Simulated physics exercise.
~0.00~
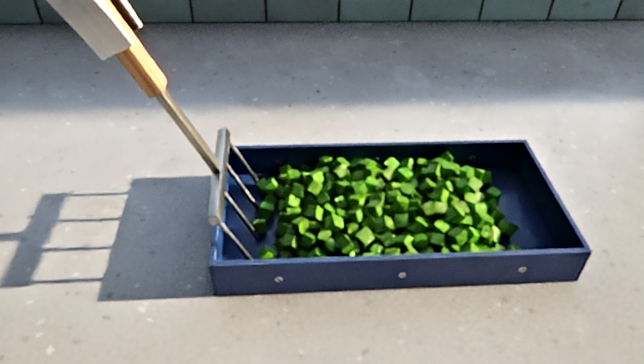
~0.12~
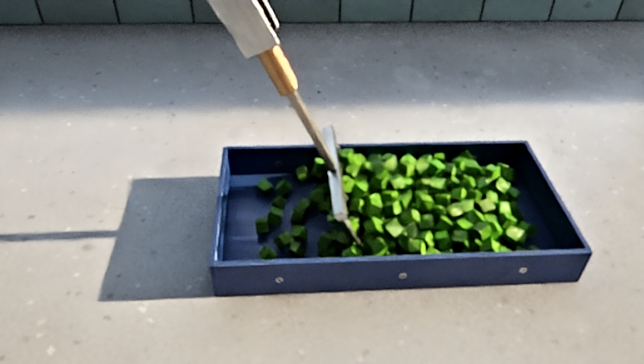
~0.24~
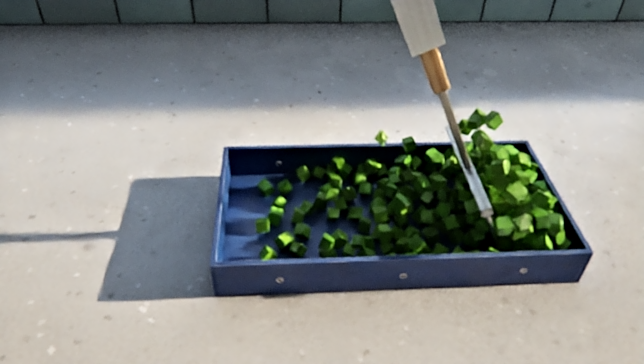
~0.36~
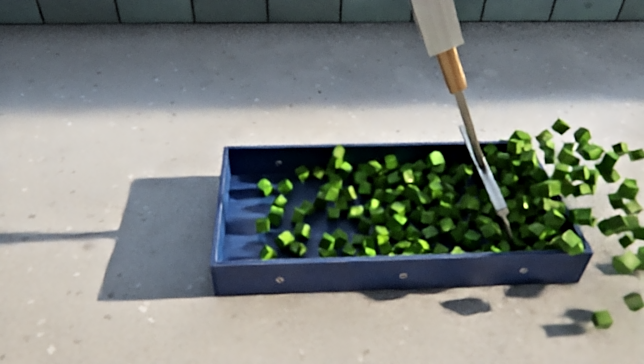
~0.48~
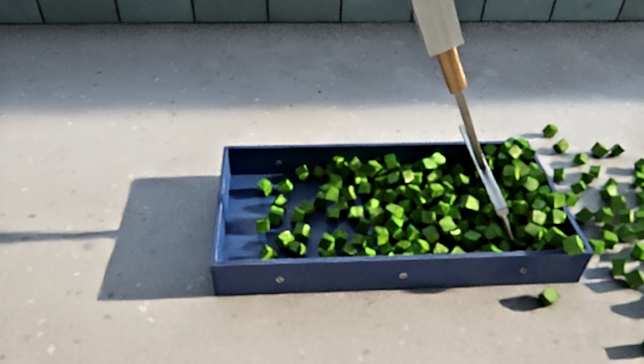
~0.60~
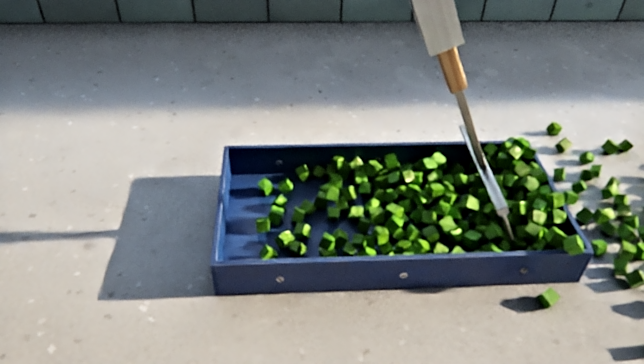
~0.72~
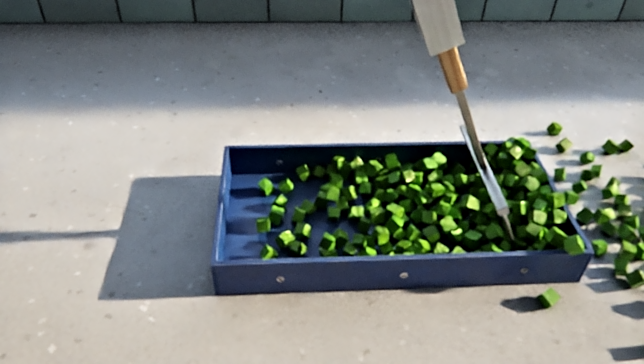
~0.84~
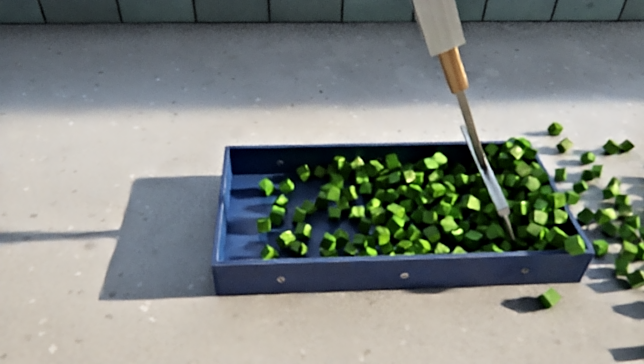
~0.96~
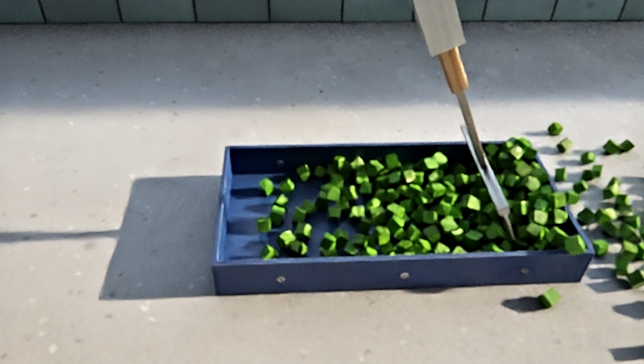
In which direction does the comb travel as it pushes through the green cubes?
The comb travels to the right, from the left end of the blue tray towards the right end.
